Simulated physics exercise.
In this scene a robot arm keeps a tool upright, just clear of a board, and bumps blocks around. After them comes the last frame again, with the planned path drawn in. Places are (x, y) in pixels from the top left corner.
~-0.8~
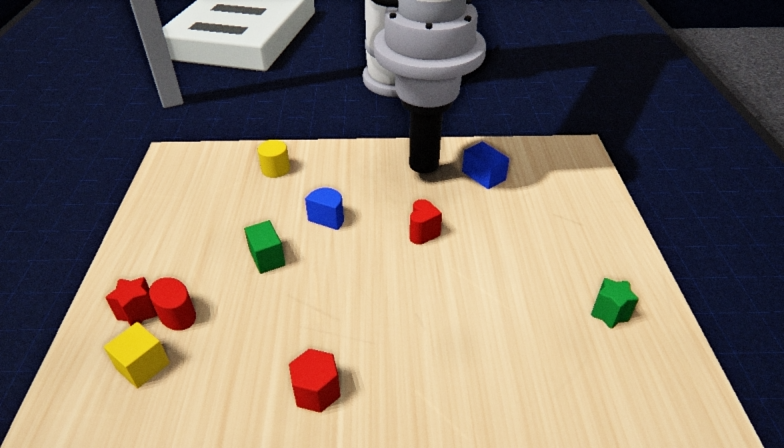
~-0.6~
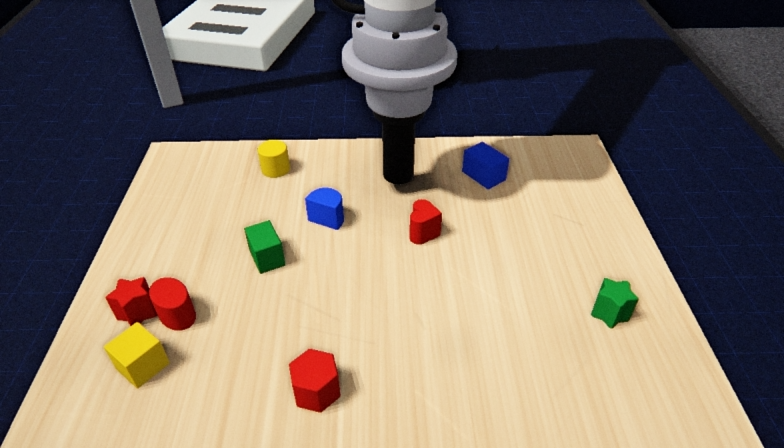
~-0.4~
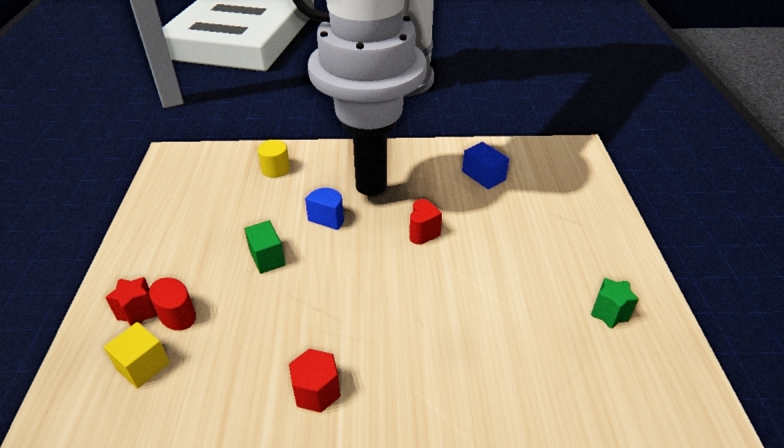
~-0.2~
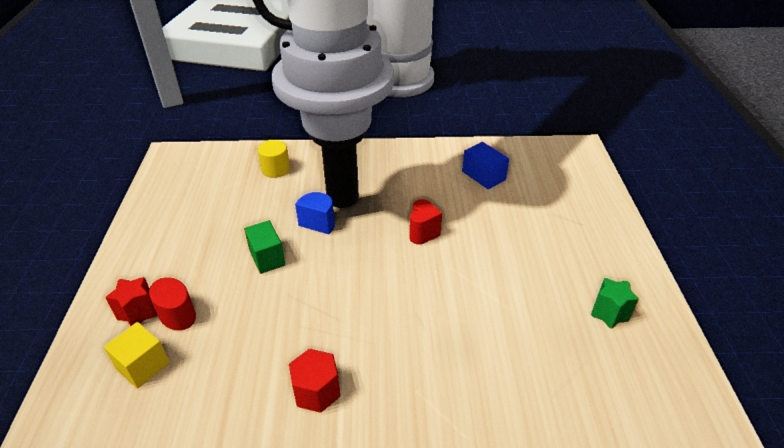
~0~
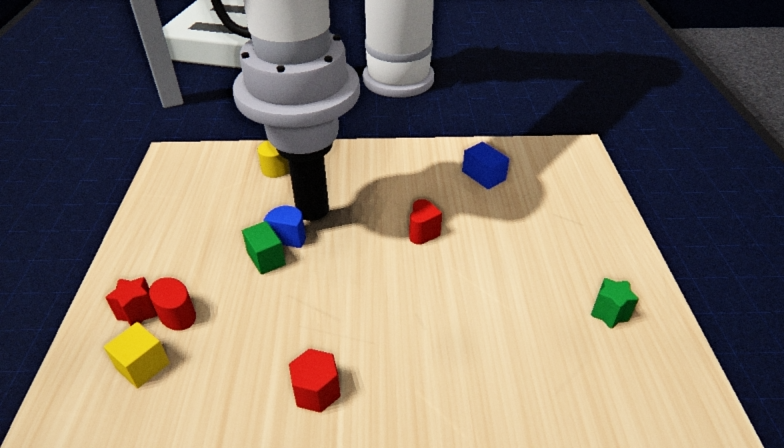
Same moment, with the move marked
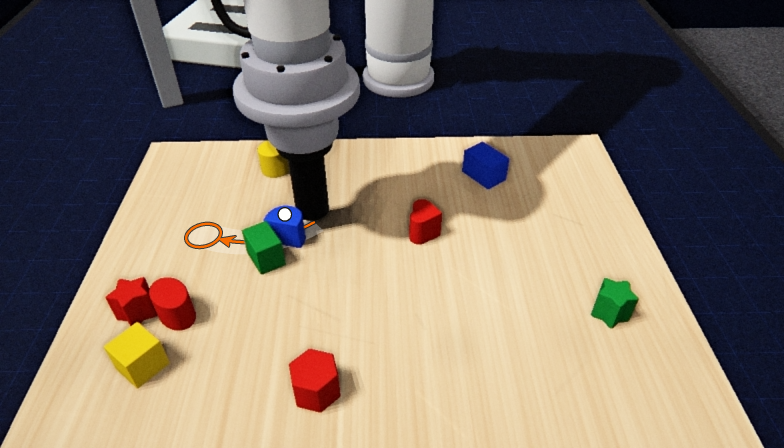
A robot arm moves left over the board and pushes the blue block toward the green one.
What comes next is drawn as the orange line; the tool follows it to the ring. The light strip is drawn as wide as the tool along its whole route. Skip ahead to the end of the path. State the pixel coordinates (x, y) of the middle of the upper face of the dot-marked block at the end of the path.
The point I'd pick in the picture is (210, 242).
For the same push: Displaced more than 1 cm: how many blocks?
Number moved: 2.
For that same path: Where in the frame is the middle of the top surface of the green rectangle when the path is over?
In the picture, that point is around (232, 258).
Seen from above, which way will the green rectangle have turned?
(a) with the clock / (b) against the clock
b (against the clock)
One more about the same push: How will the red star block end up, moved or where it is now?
Once the tool is done, the red star block remains in the old spot.
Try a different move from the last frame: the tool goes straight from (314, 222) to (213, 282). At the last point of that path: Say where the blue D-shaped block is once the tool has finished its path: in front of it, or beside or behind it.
When the path ends, it will sit ahead of the tool.
Path on the board, from (314, 222) via (279, 237) and (240, 242), ending at (204, 235); the dot is on the blue D-shaped block.
On the path given first. One third of the way, tool at (277, 225); green rectangle at (240, 250), turned 45° anticlockwise; blue D-shaped block at (246, 231).
Two thirds of the way, tool at (236, 230); green rectangle at (232, 258), turned 80° anticlockwise; blue D-shaped block at (213, 242), turned 50° anticlockwise.
At the end, tool at (200, 223); red star block in place; green rectangle at (232, 258), turned 80° anticlockwise; blue D-shaped block at (210, 242), turned 60° anticlockwise.
